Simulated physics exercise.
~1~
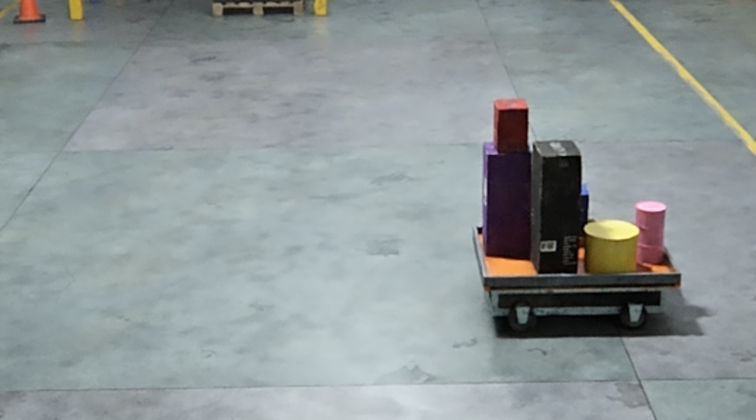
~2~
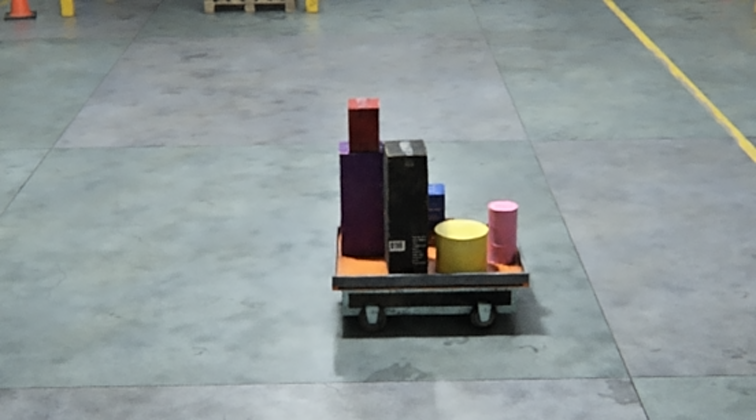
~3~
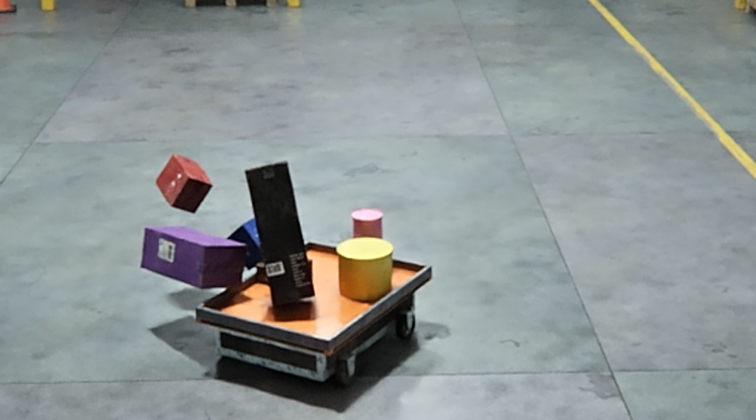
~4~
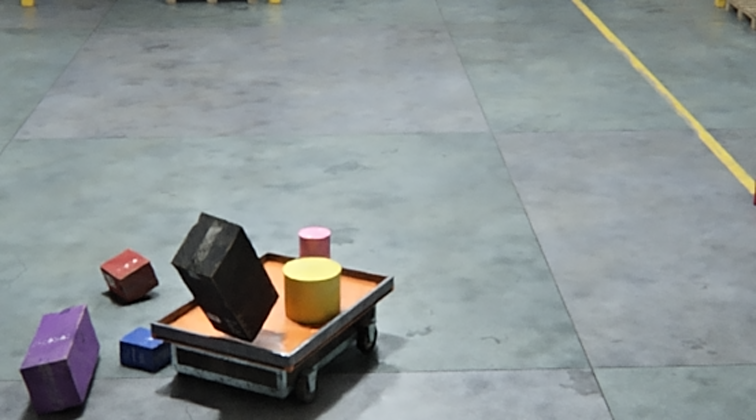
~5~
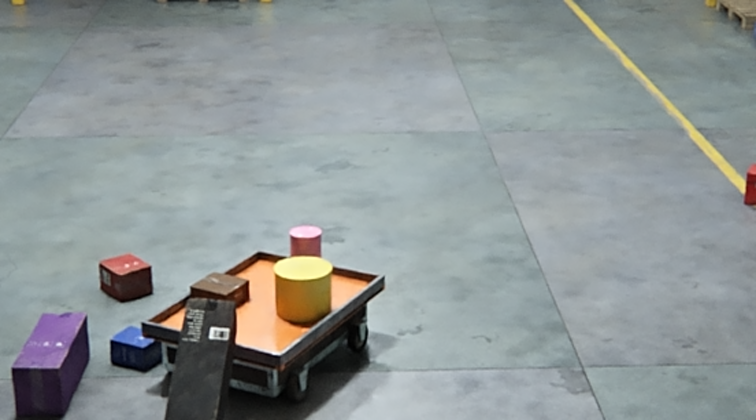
The footage shows a loaded cart rolling left across a warehouse floor and turning sharply as the red, purple and blue boxes tumble off. It stops, and the tilting black box also drops over the edge, leaving the yellow pail, pink canister and brown parcel aboard.
